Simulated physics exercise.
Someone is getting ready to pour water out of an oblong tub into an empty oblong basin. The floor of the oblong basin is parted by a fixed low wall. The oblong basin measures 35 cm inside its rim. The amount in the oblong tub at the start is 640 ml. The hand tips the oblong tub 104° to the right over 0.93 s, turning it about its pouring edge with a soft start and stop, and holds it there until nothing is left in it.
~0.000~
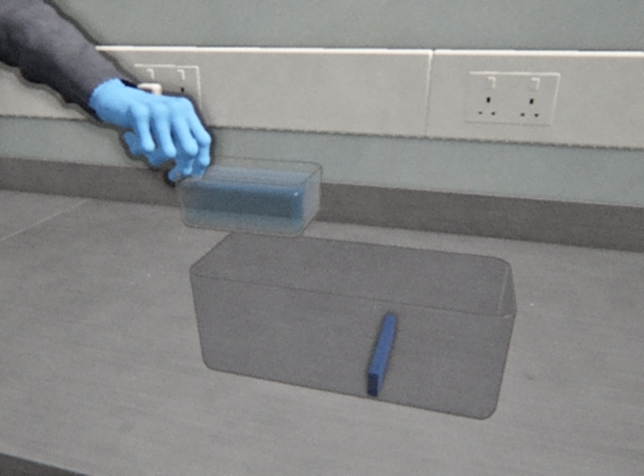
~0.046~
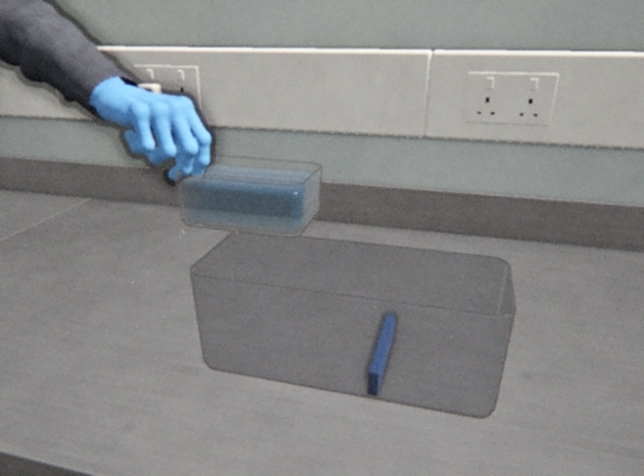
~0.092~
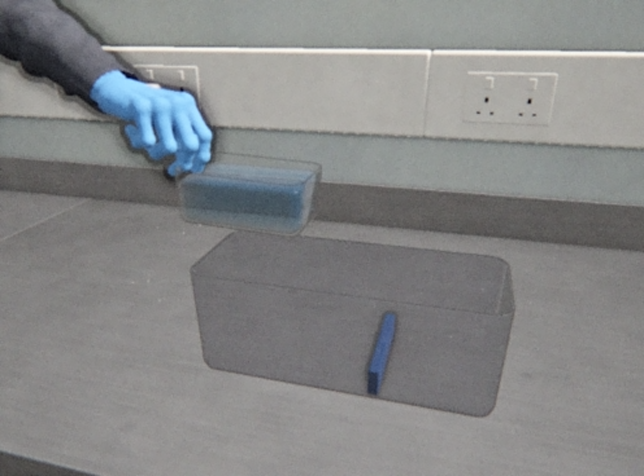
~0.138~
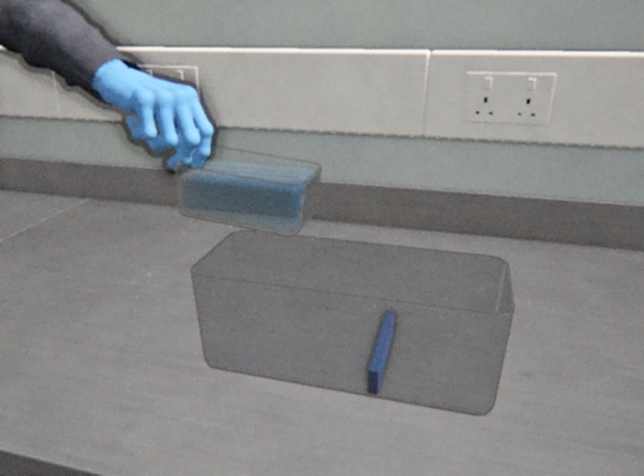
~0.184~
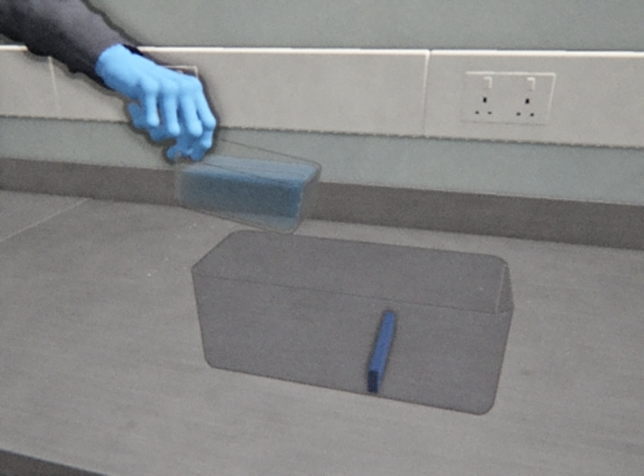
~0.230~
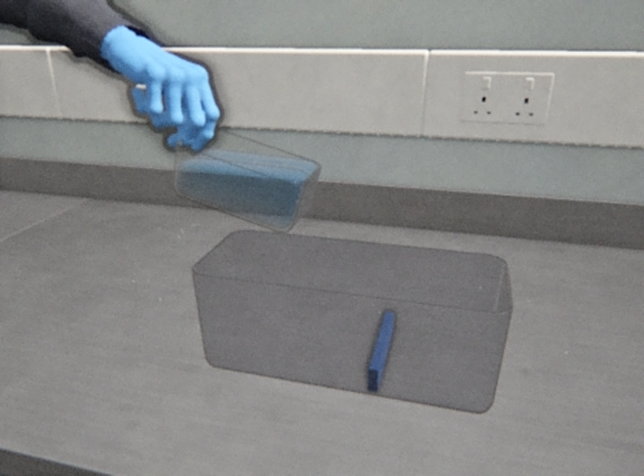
A blue-gloved hand slowly tilted a small clear tub of bluish water to the right, above a larger, see-through basin on a grey counter, where a dark blue bar stayed still.
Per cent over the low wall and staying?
62 per cent.
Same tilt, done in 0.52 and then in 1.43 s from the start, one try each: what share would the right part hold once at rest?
The first try gives 55 percent and the second 60 percent.
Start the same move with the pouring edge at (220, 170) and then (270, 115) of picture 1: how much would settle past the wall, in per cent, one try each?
It comes to 20 per cent, and then 50 per cent.
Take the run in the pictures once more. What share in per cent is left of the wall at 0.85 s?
Near 14 in a hundred.
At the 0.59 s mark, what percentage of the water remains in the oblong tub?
Some 36 % of it is still there.
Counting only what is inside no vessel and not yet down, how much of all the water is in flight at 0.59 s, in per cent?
Some 48 per cent, I reckon.
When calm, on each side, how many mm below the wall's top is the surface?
Left 26 mm, right 8 mm.
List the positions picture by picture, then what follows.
In the first picture, tilt 0°; pouring edge (313, 176); surface from (196, 173) to (313, 182); the oblong basin's rim runs from (212, 251) to (512, 288); the wall's top is at (383, 343).
In the second picture, tilt 1°; pouring edge (313, 176); surface from (197, 172) to (312, 181).
In the third picture, tilt 2°; pouring edge (313, 177); surface from (197, 170) to (312, 180).
In the fourth picture, tilt 6°; pouring edge (313, 177); surface from (196, 167) to (312, 177).
In the fifth picture, tilt 10°; pouring edge (312, 177); surface from (195, 161) to (313, 173).
In the sixth picture, tilt 15°; pouring edge (312, 177); surface from (195, 156) to (315, 170); 1 per cent is over the edge.
After 0.59 s the tilt is 73° and 36 per cent is still to pour, 7 is left of the wall and 9 right of it.
After 0.85 s the tilt is 102° and 5 per cent is still to pour, 14 is left of the wall and 70 right of it.
After 1.13 s the tilt is 104° and 0 per cent is still to pour, 28 is left of the wall and 66 right of it.
After 1.43 s the tilt is 104° and 0 per cent is still to pour, 33 is left of the wall and 62 right of it.
In the end 33 per cent lies left of the wall, 62 right of it and 5 outside.
